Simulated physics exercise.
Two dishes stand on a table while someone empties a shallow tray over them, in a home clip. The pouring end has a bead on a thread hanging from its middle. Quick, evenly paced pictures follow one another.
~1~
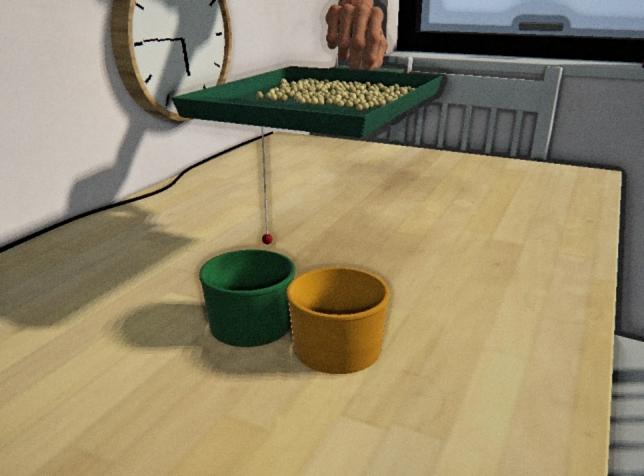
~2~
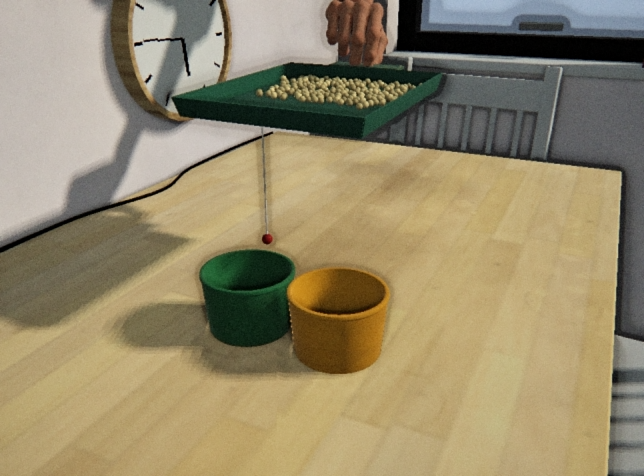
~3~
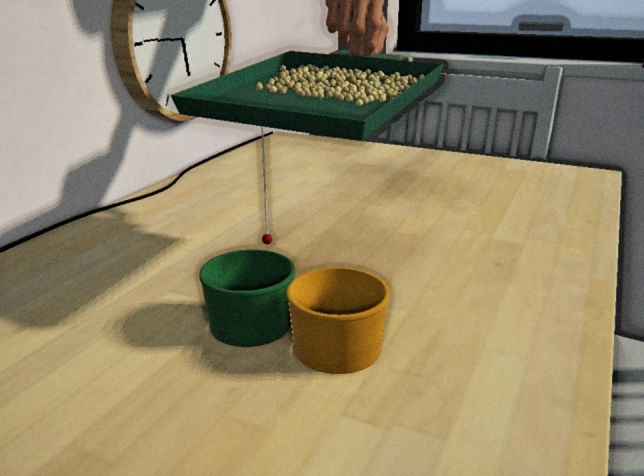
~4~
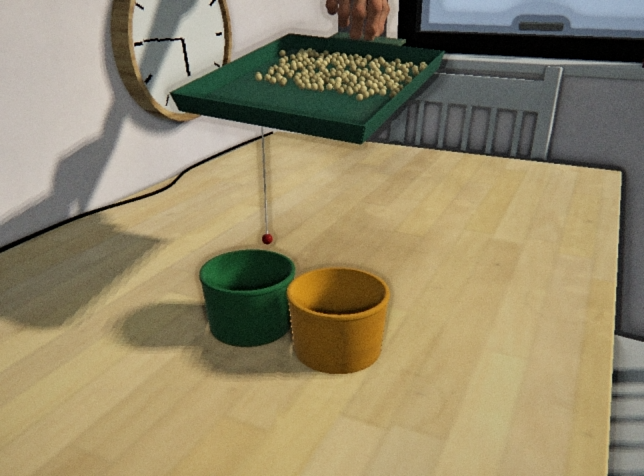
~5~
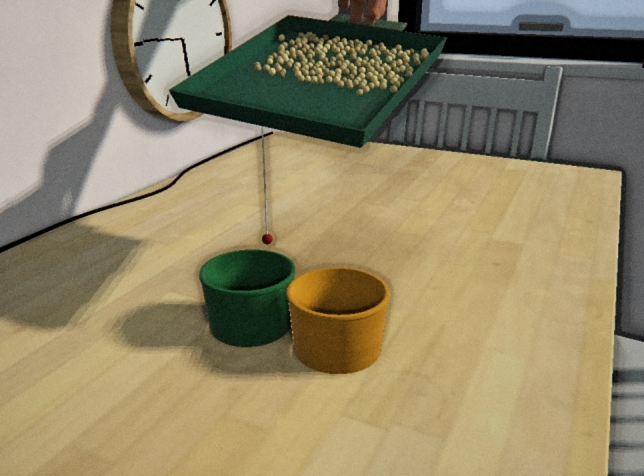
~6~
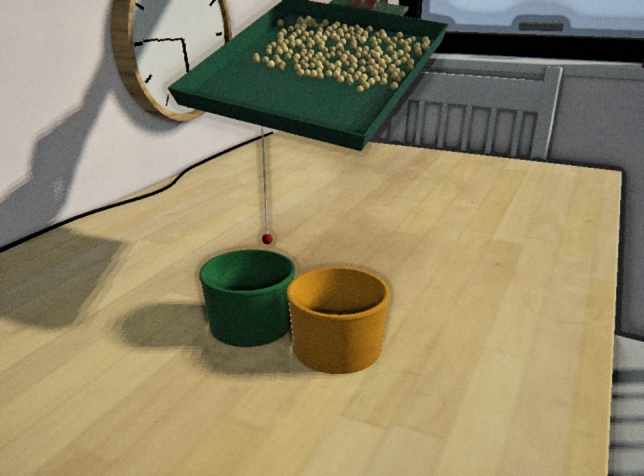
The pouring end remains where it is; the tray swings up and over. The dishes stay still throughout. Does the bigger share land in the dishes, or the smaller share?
Most likely the lost part will be a minority.
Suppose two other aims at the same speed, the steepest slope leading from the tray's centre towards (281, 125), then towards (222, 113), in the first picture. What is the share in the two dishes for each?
Somewhere close to 80 % the first time, 0 % the second.
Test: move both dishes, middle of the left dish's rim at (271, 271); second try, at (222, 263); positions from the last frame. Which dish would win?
Result, try one: The right of the two; try two: The right of the two.
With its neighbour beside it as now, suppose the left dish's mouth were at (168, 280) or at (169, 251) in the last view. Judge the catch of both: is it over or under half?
Short of half, then Short of half.
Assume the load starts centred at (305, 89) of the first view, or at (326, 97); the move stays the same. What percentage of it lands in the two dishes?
It comes to about 80 per cent the first time and about 80 per cent the second.
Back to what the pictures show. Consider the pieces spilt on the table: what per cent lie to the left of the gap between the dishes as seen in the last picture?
Left portion: Around 10 %.
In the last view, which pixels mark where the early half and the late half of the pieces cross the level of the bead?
Earlier portion about (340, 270); later portion about (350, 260).
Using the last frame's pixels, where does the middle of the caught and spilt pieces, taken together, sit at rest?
The centre ends up roughly at (342, 338).
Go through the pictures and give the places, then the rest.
The first picture shows corners of the pouring end (178, 97) and (362, 115), level; middle of the load (341, 92), soya beans; left dish (223, 313); right dish (317, 338); bead on its thread (267, 239).
The second picture shows corners of the pouring end (178, 96) and (362, 116), level; middle of the load (341, 90).
The third picture shows corners of the pouring end (178, 94) and (362, 119), tipped barely, lowest at the right corner; middle of the load (341, 82).
The fourth picture shows corners of the pouring end (177, 92) and (362, 123), tipped a little, lowest at the right corner; middle of the load (341, 71).
The fifth picture shows corners of the pouring end (176, 89) and (362, 127), tipped a little, lowest at the right corner; middle of the load (341, 60).
The sixth picture shows corners of the pouring end (175, 87) and (361, 132), tipped clearly, lowest at the right corner; middle of the load (341, 50); left dish (223, 313); right dish (317, 338).
Just after the last frame, tray tipped steeply; roughly two thirds on the tray; roughly a quarter in the right dish; just a few outside both; roughly a quarter in the air.
A moment on, tray tipped past a quarter turn; about a tenth on the tray; roughly two thirds in the right dish; just a few in the left dish; about a tenth outside both; roughly a quarter in the air.
Further on, tray tipped past a quarter turn; the larger part in the right dish; just a few in the left dish; roughly a quarter outside both.
When it is over, tray tipped past a quarter turn; the larger part in the right dish; just a few in the left dish; roughly a quarter outside both.
